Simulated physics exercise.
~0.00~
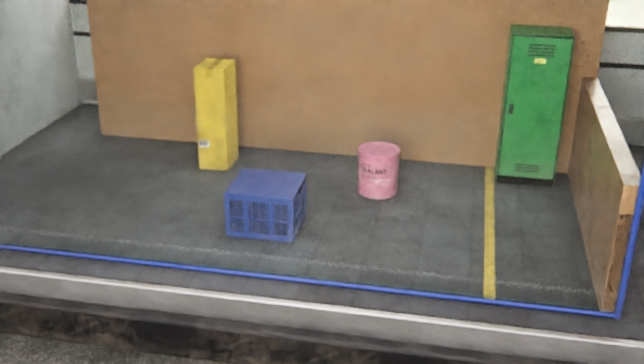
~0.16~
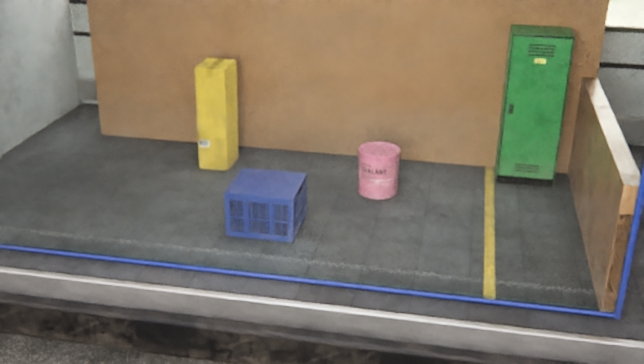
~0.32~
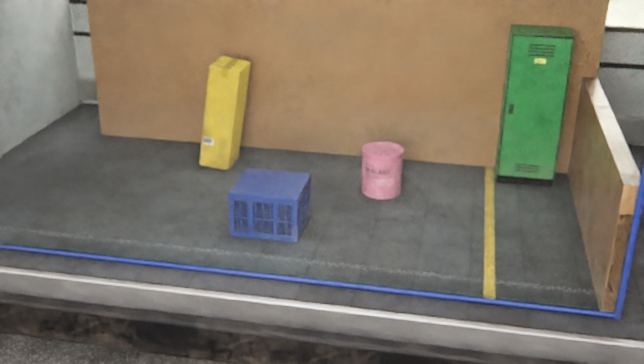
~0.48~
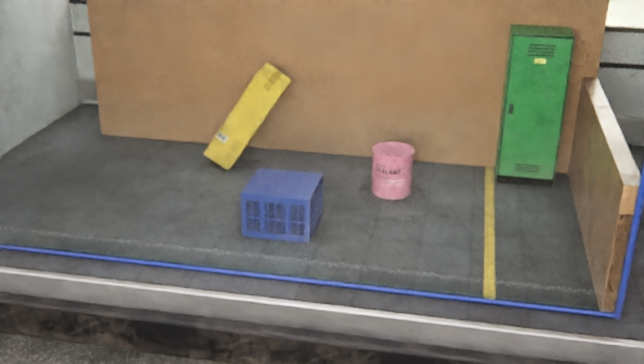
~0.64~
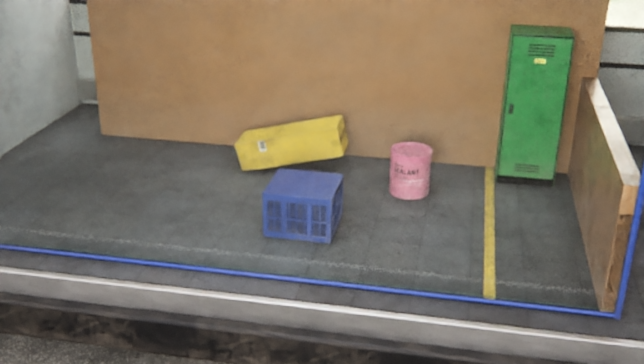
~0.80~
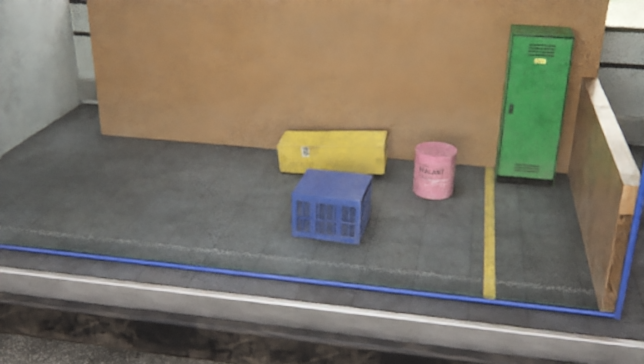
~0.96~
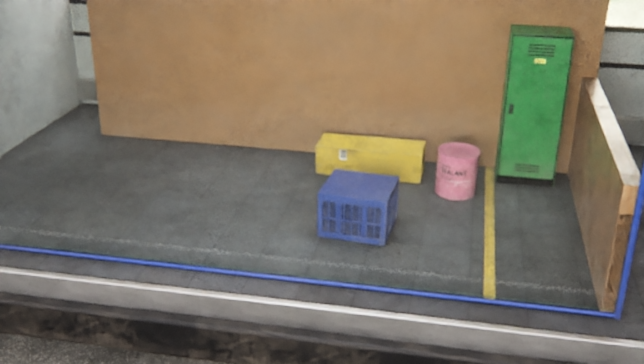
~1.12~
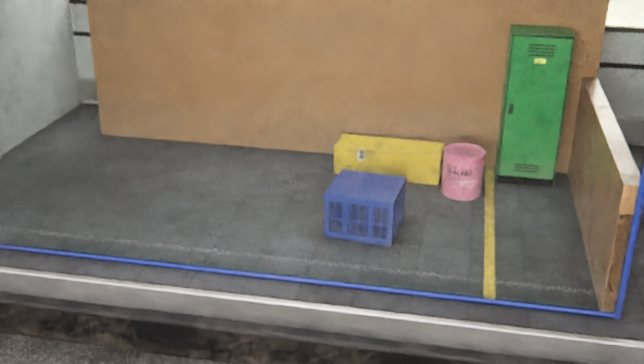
At the start, a yellow tall box stands upright at the left of an open bay, with a blue crate in front of it, a pink bucket near the middle and a green locker at the right. The yellow box begins to lean to the right while the crate and bucket start to slide the same way. It topples onto its side, and all three keep sliding right across the grey floor. The locker stays put. At the end, the fallen box lies behind the crate, close to the upright bucket, and all three are short of the yellow line.
